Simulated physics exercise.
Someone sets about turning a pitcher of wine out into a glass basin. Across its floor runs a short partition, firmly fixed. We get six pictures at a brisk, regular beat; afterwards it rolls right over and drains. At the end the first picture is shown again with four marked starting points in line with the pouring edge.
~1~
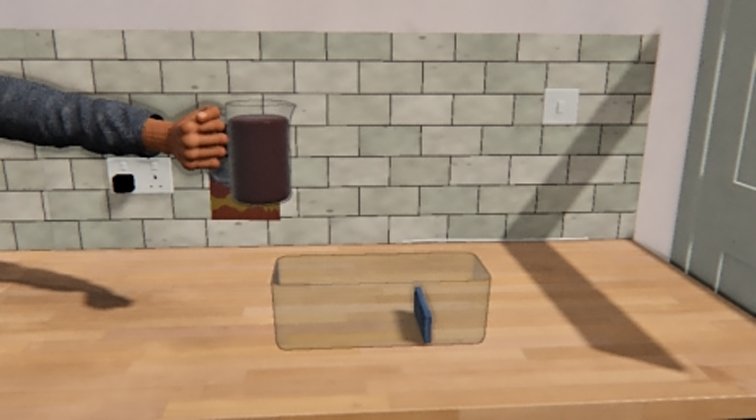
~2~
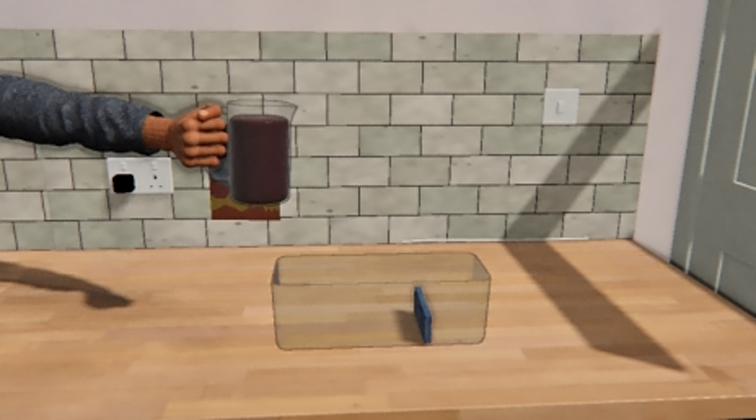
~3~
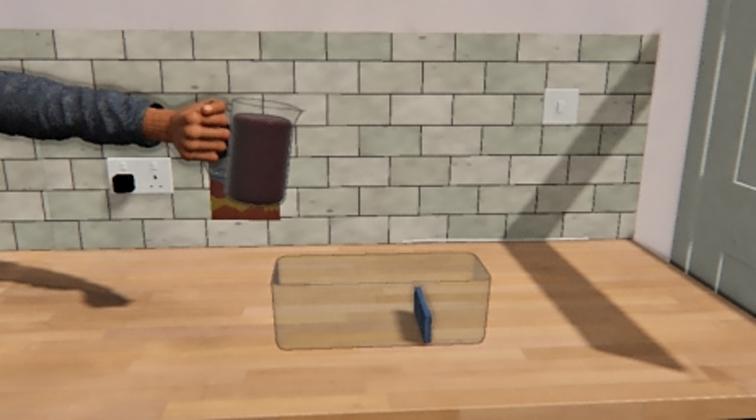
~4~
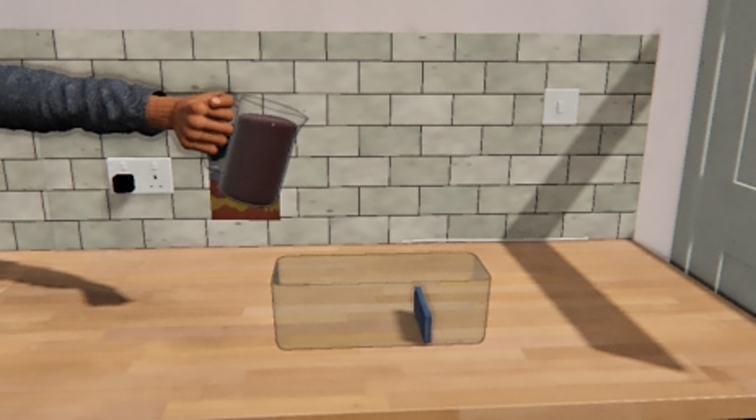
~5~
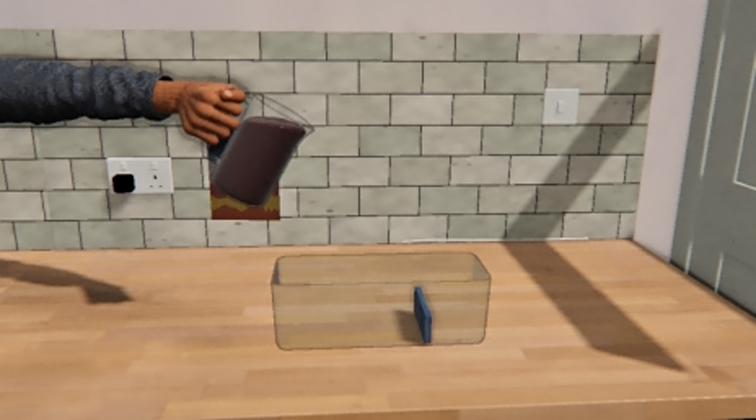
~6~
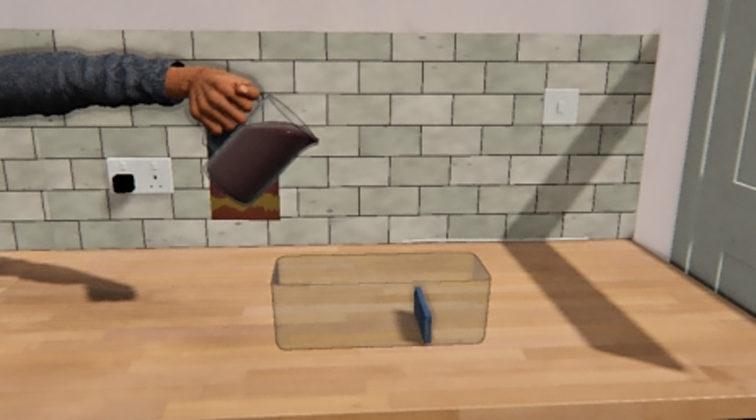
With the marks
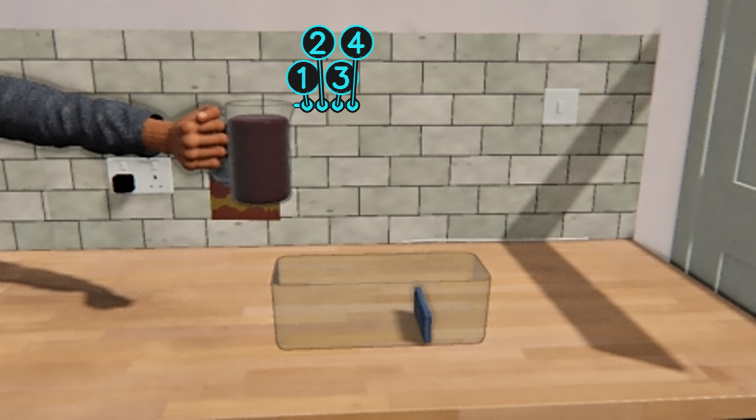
A hand holding a glass pitcher of dark red wine upright, then tilting it rightward above a clear basin with a blue partition.
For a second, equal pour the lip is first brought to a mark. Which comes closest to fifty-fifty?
The answer is dot 4.
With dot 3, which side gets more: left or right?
The left side.
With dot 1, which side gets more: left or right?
The left one.
In cyan, 1 at (307, 105); 2 at (322, 105); 3 at (337, 105); 4 at (352, 105).
Choosing 1, about 87 % ends left of the wall and 8 % right of it; 5 % is lost outside.
Choosing 2, about 88 % ends left of the wall and 5 % right of it; 7 % is lost outside.
Choosing 3, about 84 % ends left of the wall and 10 % right of it; 7 % is lost outside.
Choosing 4, about 51 % ends left of the wall and 46 % right of it; 3 % is lost outside.
